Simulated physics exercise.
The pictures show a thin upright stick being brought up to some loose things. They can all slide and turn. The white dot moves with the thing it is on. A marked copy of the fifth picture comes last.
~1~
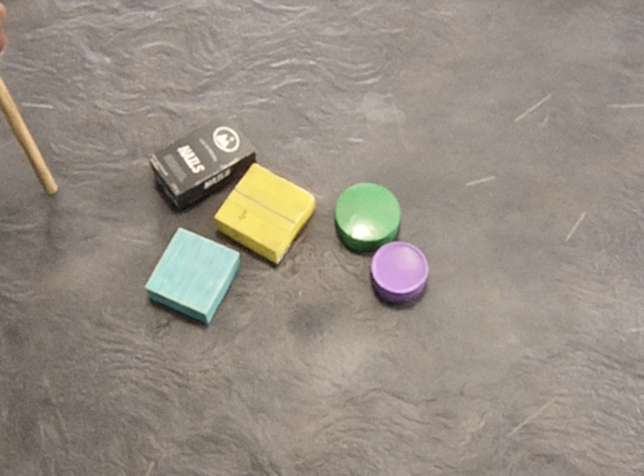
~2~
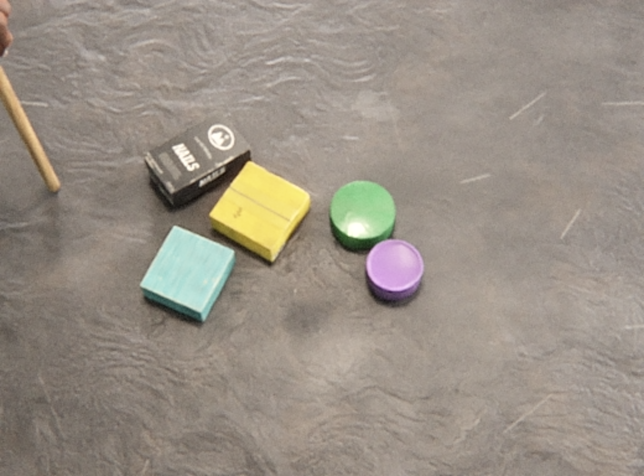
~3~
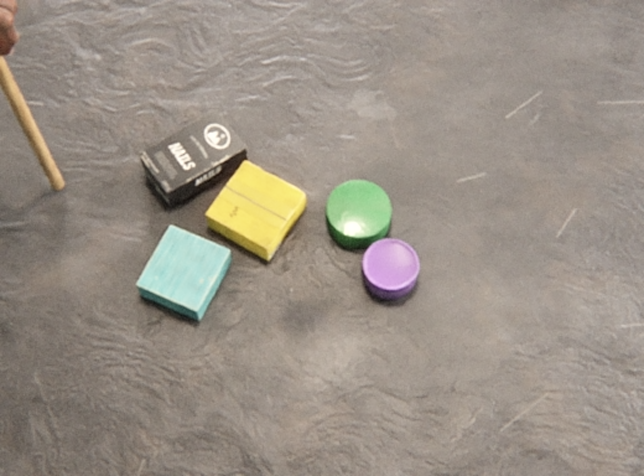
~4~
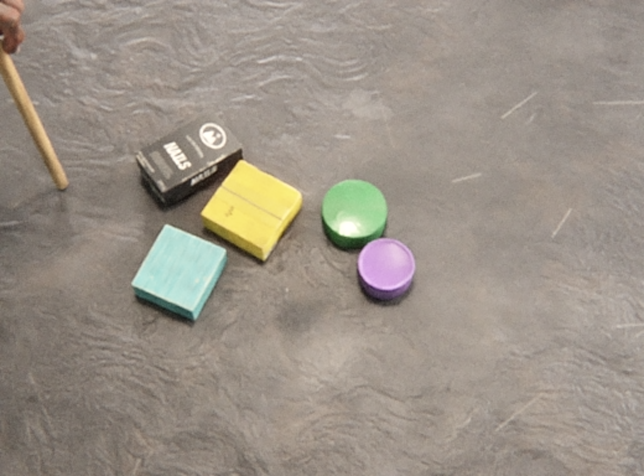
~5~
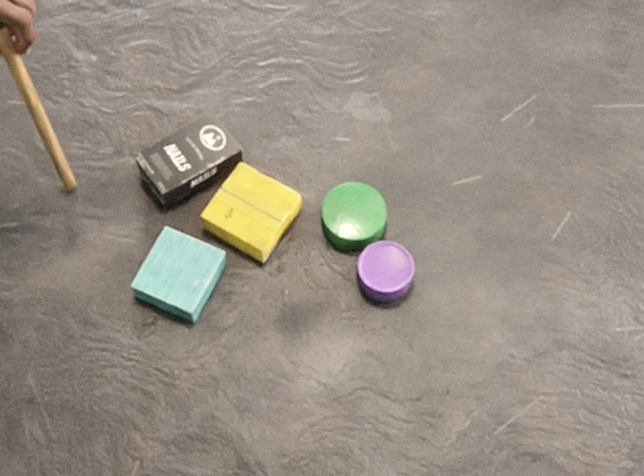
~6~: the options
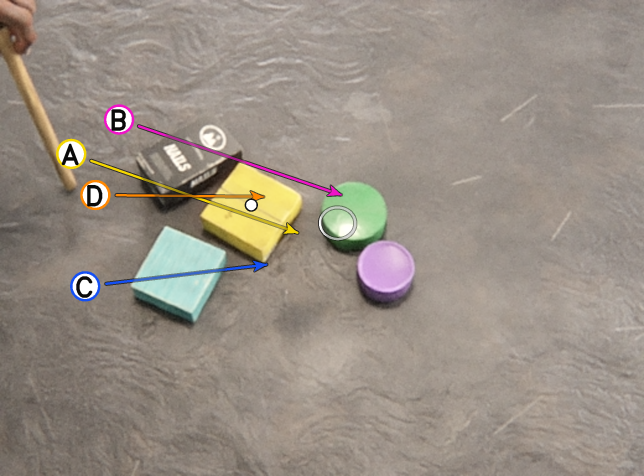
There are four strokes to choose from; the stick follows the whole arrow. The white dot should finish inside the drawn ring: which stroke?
Only A gets it there.
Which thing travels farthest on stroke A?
It is the yellow box.
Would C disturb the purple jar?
On that stroke, no.
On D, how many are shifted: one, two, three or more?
In all, two.
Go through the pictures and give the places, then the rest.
In the first frame, black box (203, 161); purple jar (399, 273); yellow box (266, 213).
In the second frame, yellow box (261, 211); green tin (362, 215).
In the third frame, turquoise block (185, 272); black box (194, 158).
In the fourth frame, purple jar (386, 269); yellow box (252, 210).
In the fifth frame, green tin (354, 216); turquoise block (180, 274); black box (190, 160).
On the marked copy, A from (91, 161) to (298, 233); B from (139, 126) to (341, 195); C from (106, 284) to (267, 265); D from (116, 195) to (264, 197); the ring at (337, 223); the white dot at (251, 205).
Taking A. A third of the way, foot of the stick (164, 187); yellow box (252, 212); black box (213, 158).
Two thirds of the way, foot of the stick (238, 213); yellow box (278, 220); black box (230, 149).
When it is over, foot of the stick (298, 233); yellow box (341, 229); green tin (415, 220); the dot on the yellow box is in the ring.
As for the rest, B leaves the dotted thing at (265, 264); C leaves the dotted thing at (258, 206); D leaves the dotted thing at (284, 224).
